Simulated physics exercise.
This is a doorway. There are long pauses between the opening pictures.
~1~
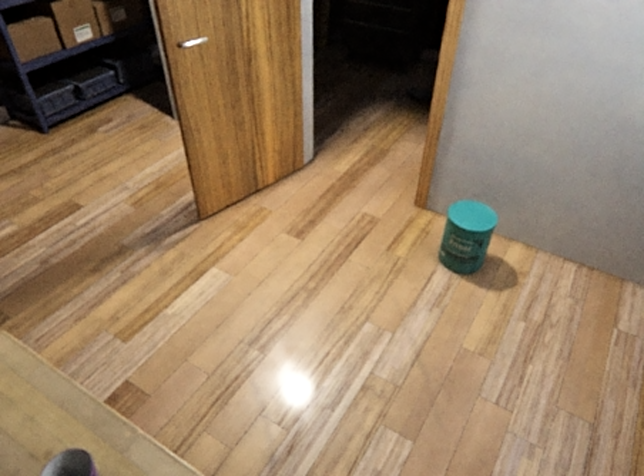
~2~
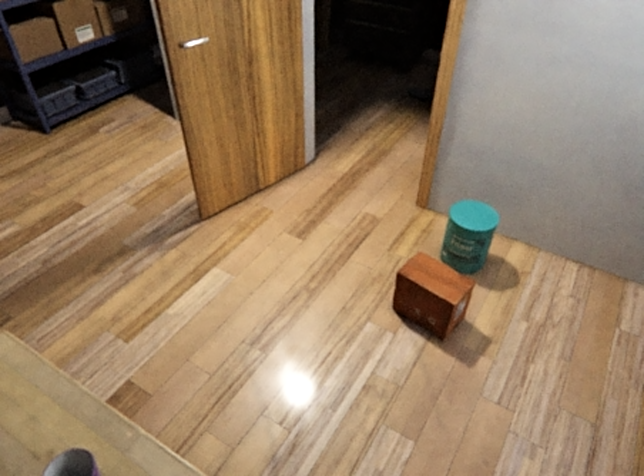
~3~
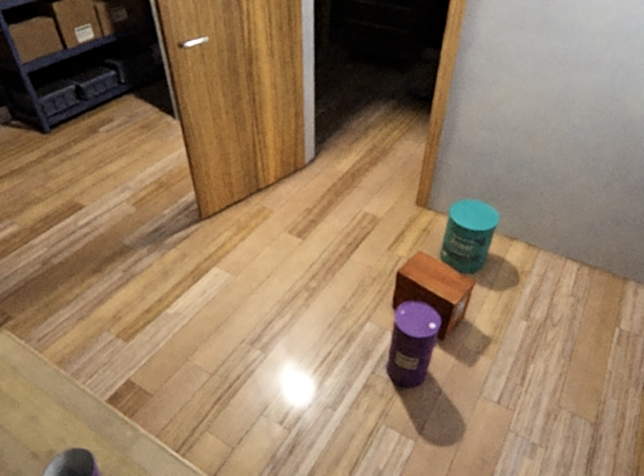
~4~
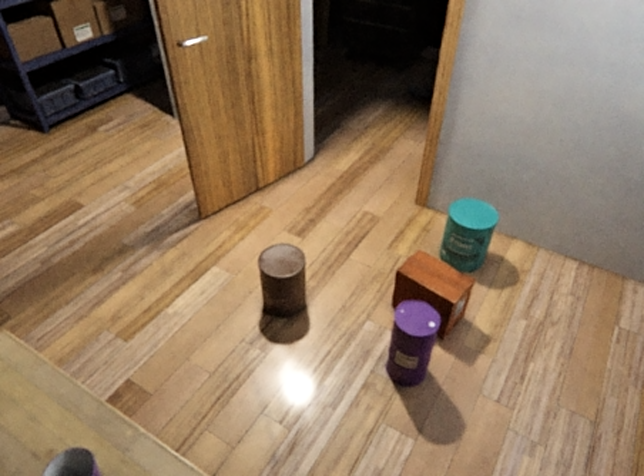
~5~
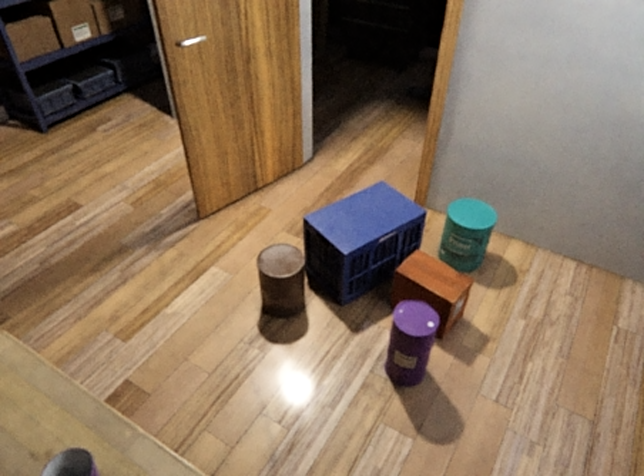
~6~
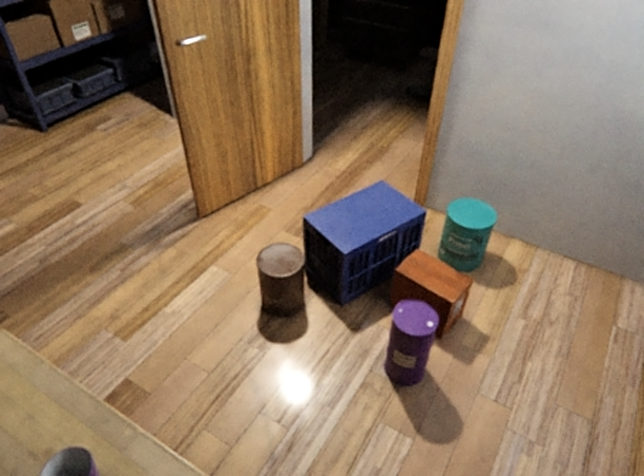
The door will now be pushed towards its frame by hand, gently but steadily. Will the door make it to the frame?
In the end the door reaches the frame.
Then, 1.00 s later than the last frame, door 71° open.
Then, 1.70 s later than the last frame, door 32° open.
When it is over, door 0° open; all 5 as before. End places, in pixels of the last picture, blue chest near (363, 241).
